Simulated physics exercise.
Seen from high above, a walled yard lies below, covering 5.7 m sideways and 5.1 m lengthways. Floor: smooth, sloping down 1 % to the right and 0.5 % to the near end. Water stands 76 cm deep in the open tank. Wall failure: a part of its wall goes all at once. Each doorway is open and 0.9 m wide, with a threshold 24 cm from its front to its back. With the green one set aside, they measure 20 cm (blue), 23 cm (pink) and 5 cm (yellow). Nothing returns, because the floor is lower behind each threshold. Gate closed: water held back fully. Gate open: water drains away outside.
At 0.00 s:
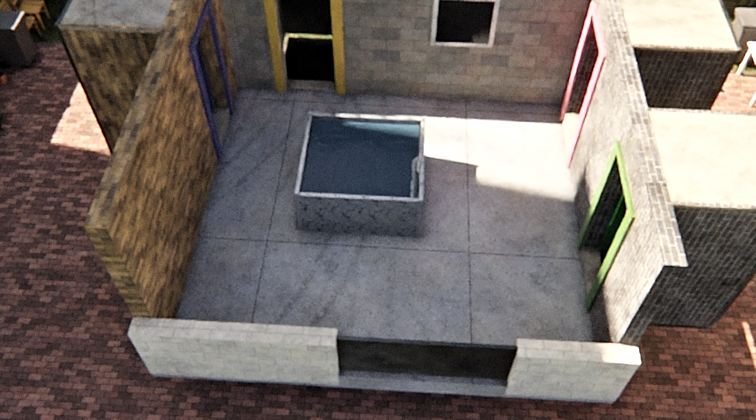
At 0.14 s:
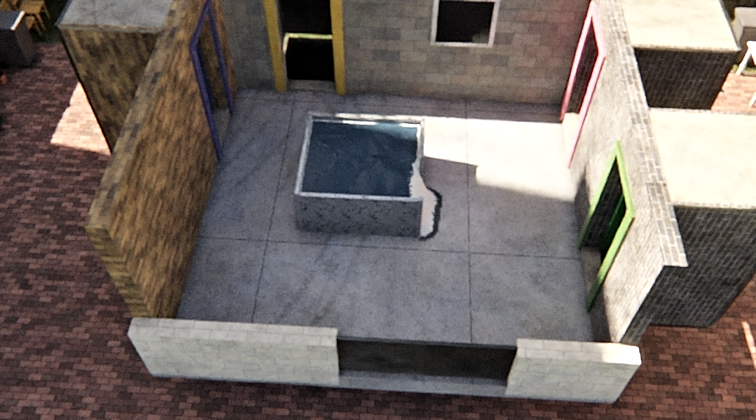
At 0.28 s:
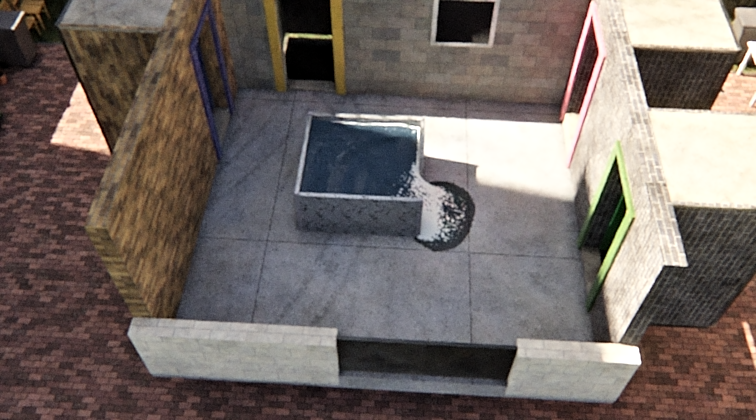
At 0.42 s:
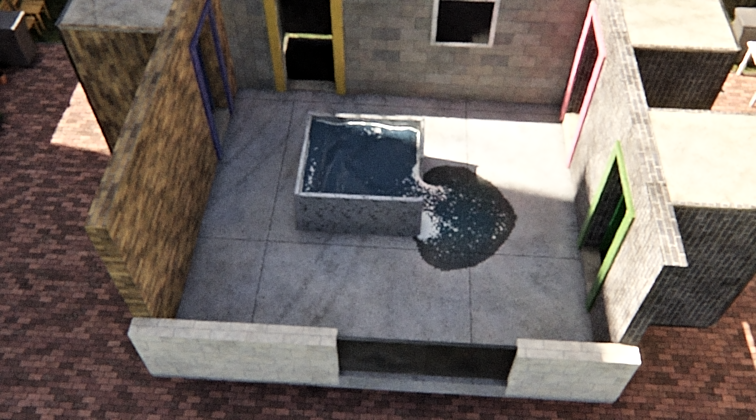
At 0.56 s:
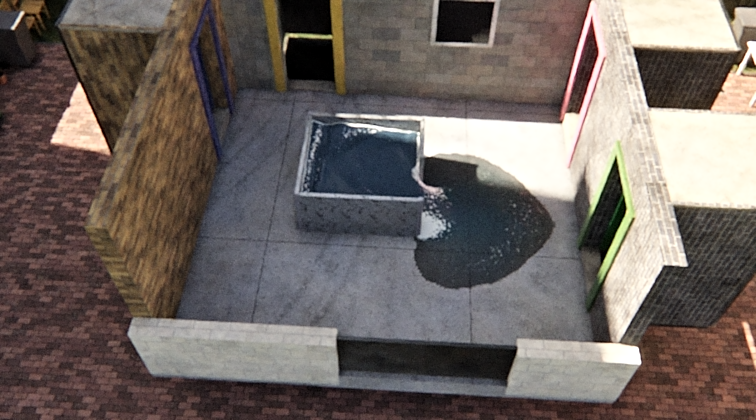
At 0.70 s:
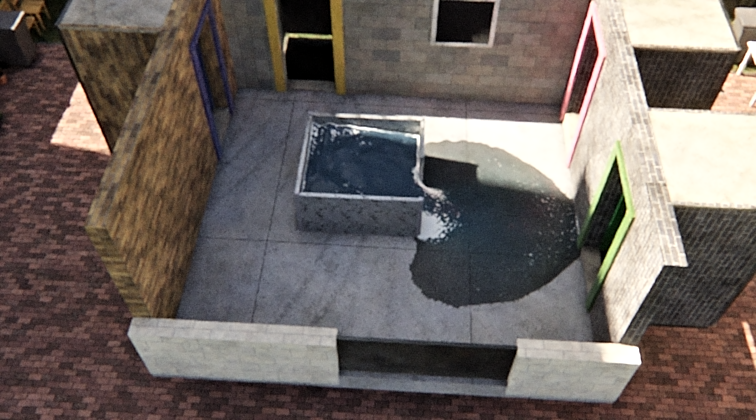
Water burst through a gap in the right side of a square, open tank in a walled yard, then spread across the pale floor in a widening dark puddle, nearing the green doorway.
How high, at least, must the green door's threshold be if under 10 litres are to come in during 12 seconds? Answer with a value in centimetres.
I would say about 26 cm.
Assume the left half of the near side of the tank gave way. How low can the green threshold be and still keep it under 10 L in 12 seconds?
Then it needs around 10.5 cm.
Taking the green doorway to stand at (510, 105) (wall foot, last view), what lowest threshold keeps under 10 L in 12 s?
Roughly 17 cm, give or take.
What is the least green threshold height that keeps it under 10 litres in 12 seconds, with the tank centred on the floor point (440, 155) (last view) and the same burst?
About 11.5 cm.
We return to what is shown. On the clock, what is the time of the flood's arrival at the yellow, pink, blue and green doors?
So yellow sees it at 4.0 s, pink at 1.1 s, blue at 5.0 s and green at 0.8 s.
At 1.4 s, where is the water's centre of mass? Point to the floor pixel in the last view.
Centre of the water: Approx. (413, 204) px.
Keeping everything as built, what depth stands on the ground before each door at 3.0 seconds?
Yellow door 0 cm, pink door 14 cm, blue door 0 cm, green door 19 cm.
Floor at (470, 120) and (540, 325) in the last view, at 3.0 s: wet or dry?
Note: Point one reached; point two reached.
After 1.4 s water covers 30 % of the floor, deepest (34 cm) near (570, 221); 26 cm at the green door, 33 litres in over its 11 cm threshold.
After 3.0 s water covers 40 % of the floor, deepest (28 cm) near (590, 374); 19 cm at the green door, 139 litres in over its 11 cm threshold.
After 12.0 s water covers 100 % of the floor, deepest (11 cm) near (385, 361); 8 cm at the green door, 188 litres in over its 11 cm threshold.
At the green door as built, the water arrived by 0.8 s and peaked near 28 cm at 1.6 s.
With a threshold of 22.5 cm, 25 litres would have come in within the 12 s; with 30 cm, 2 litres. So under 10 litres takes about 26 cm.
